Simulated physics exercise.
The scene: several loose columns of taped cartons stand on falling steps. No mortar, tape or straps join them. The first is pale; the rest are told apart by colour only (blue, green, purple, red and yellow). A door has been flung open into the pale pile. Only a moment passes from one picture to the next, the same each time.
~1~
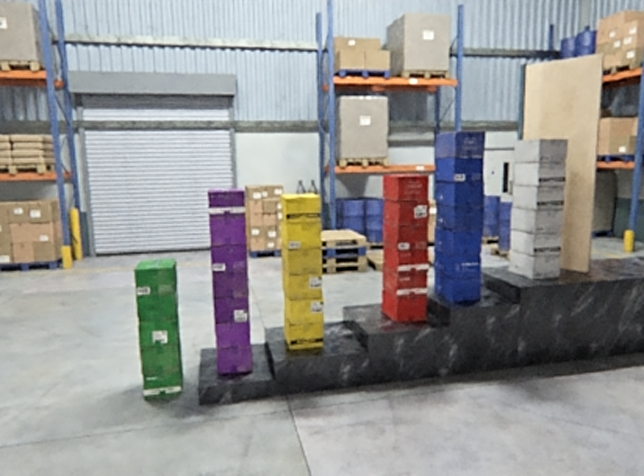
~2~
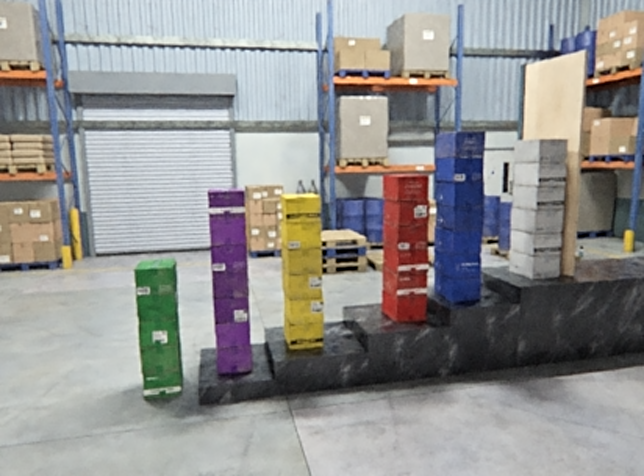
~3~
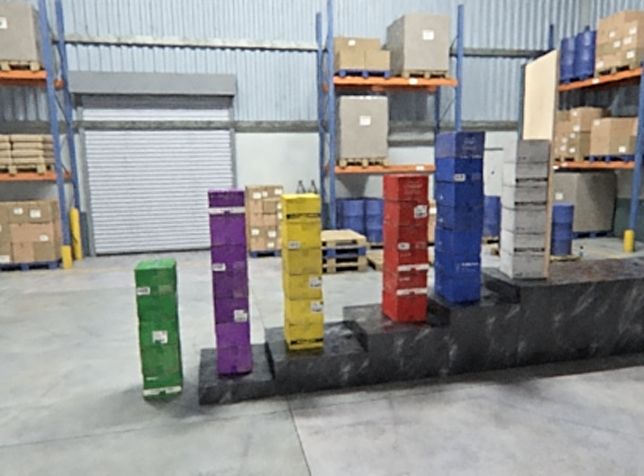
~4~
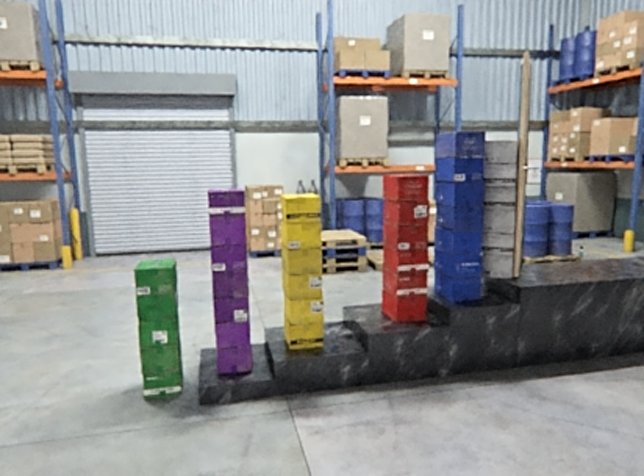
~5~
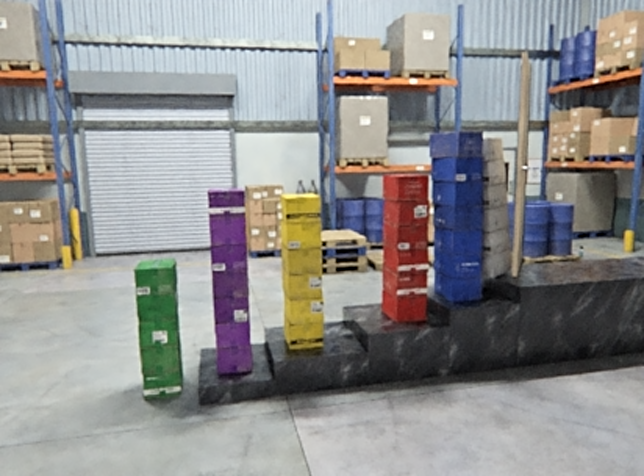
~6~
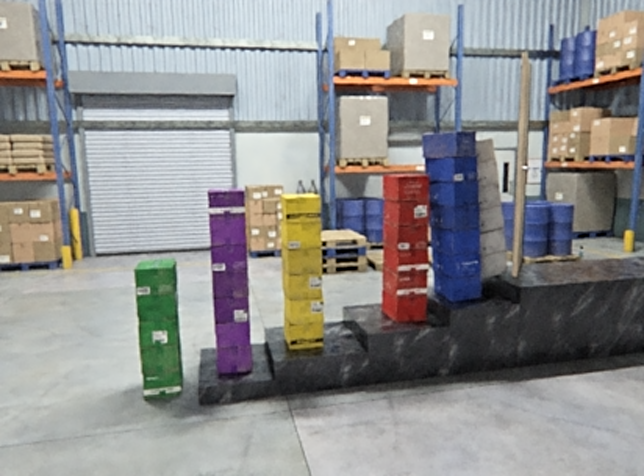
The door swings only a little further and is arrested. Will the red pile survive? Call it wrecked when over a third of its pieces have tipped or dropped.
In the end the red column comes down.
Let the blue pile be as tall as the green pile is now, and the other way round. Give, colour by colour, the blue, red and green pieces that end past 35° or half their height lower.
The counts are blue 5, red 6, green 6.
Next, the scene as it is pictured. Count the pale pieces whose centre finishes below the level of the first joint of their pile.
It comes to 2.
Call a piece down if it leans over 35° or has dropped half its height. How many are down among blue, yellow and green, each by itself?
By colour: Blue 7, yellow 5, green 5.
Shortly afterwards, 1 of the pale pile down; none of the 6 red cartons down (1 of 31 in all colours); top red carton tilted clearly; top blue carton tilted clearly, half its height lower.
Next, 6 of the pale pile down; 6 of the 6 red cartons down (13 of 31 in all colours); top red carton tilted barely, some two heights lower; top blue carton tilted steeply, some three heights lower.
Some moments later, 6 of the pale pile down; 6 of the 6 red cartons down (29 of 31 in all colours); top red carton tilted well over, some four heights lower; top blue carton on its side.
In the end, 6 of the pale pile down; 6 of the 6 red cartons down (30 of 31 in all colours); top red carton tilted well over, some four heights lower; top blue carton on its side. From the last view, middles, top red carton near (260, 304), top blue carton near (353, 258).
